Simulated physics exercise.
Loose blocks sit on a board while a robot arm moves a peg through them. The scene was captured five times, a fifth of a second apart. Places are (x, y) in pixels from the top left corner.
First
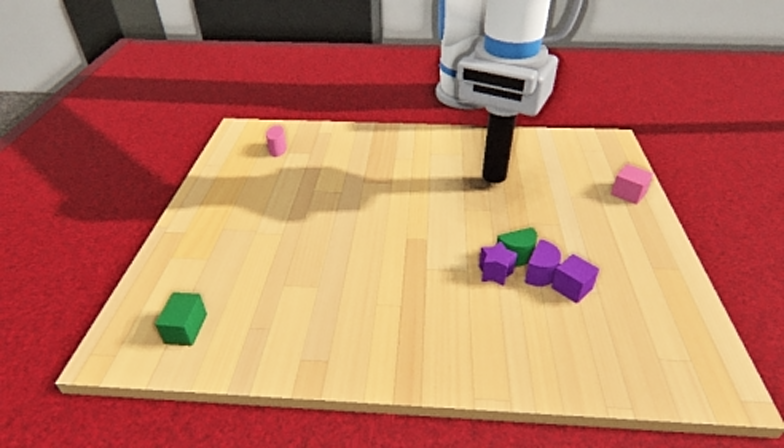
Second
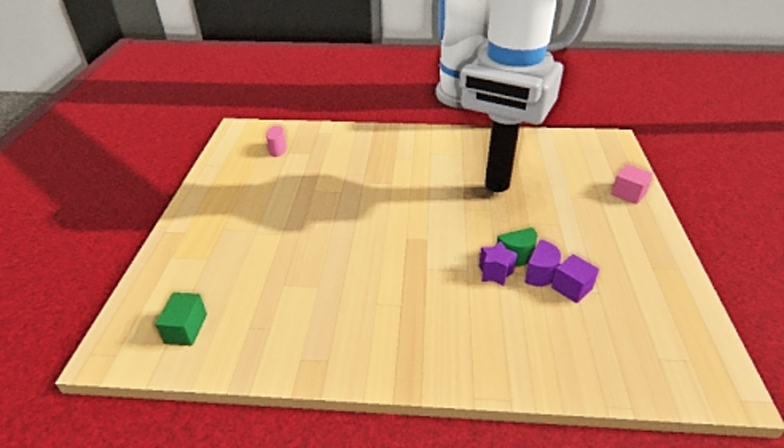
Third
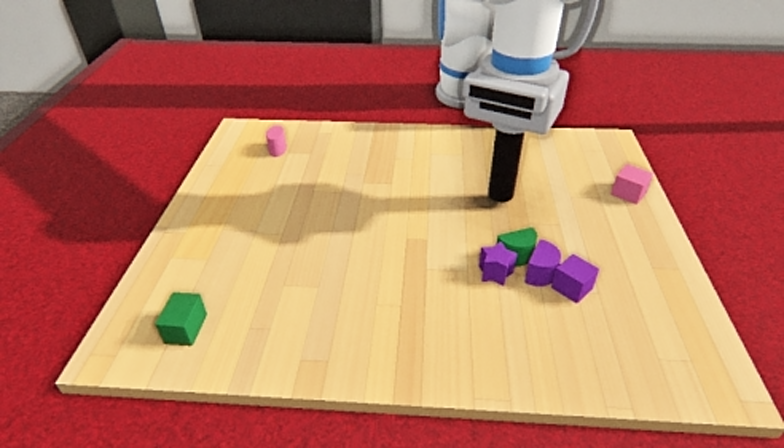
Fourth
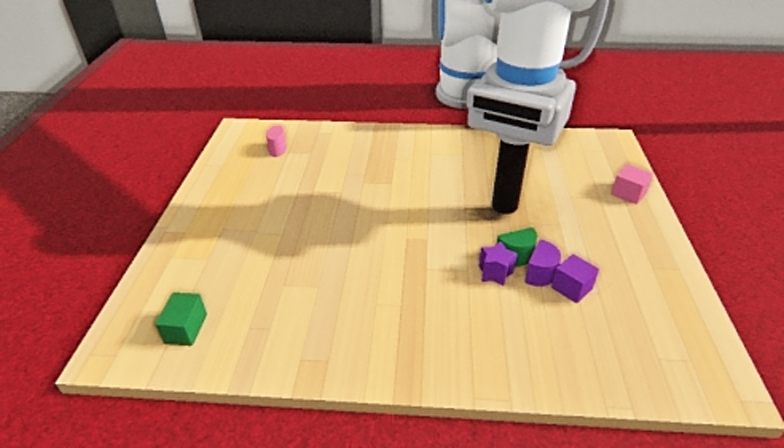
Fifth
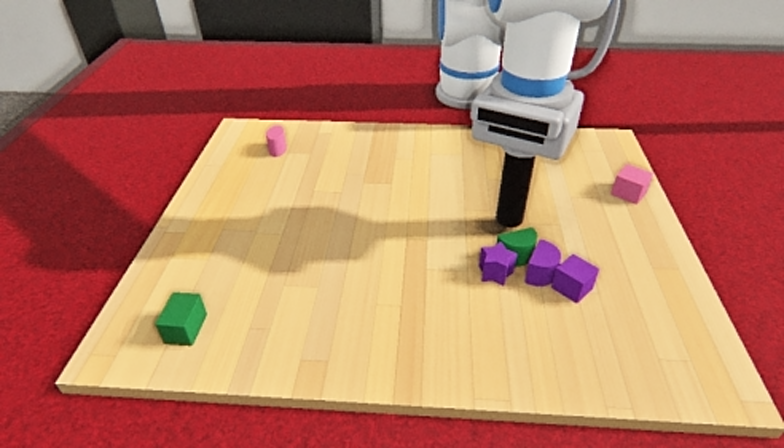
A pale wooden board lies on a red surface, seen from a fixed viewpoint in front and slightly above. A green cube sits at the near left, a small pink block at the far left, a pink cube at the right, and a green block clusters with three purple ones right of centre. The white and blue robot arm moves its black peg steadily nearer the cluster, while the blocks stay still.
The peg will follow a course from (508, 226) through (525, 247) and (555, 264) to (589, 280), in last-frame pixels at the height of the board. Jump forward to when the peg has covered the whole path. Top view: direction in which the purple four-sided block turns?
From above, the turn goes anticlockwise.
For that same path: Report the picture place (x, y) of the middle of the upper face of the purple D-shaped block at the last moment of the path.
Its top centre is at about (557, 269).
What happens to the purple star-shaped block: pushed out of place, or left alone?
When the path is over, the purple star-shaped block is still on its spot.
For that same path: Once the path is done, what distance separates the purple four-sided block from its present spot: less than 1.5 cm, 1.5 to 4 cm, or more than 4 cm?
Between 1.5 and 4 cm.
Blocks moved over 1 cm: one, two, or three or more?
When the path ends, I think you'll find three or more blocks out of place by more than 1 cm.
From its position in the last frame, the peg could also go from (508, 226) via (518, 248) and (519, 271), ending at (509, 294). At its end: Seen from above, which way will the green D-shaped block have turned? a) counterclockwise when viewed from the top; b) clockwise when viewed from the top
b (clockwise when viewed from the top)
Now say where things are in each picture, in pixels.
In the first frame, peg tip (494, 177); block tops, purple star-shaped block (498, 254); green D-shaped block (520, 237); purple D-shaped block (546, 254); purple four-sided block (578, 268).
In the second frame, peg (497, 186); blocks unchanged.
In the third frame, peg (501, 196); blocks unchanged.
In the fourth frame, peg (505, 207); blocks unchanged.
In the fifth frame, peg (509, 220); purple star-shaped block (498, 254); green D-shaped block (520, 237); purple D-shaped block (546, 254); purple four-sided block (578, 268).
The first path, step by step. One third of the way, peg (528, 242); green D-shaped block (522, 244), turned 35° clockwise; purple D-shaped block (549, 257).
Two thirds of the way, peg (558, 258); green D-shaped block (523, 248), turned 55° clockwise; purple D-shaped block (556, 267), turned 50° clockwise; purple four-sided block (591, 277), turned 30° anticlockwise.
At the end, peg (591, 274); purple star-shaped block in place; green D-shaped block (523, 248), turned 55° clockwise; purple D-shaped block (557, 269), turned 75° clockwise; purple four-sided block (597, 283), turned 30° anticlockwise.
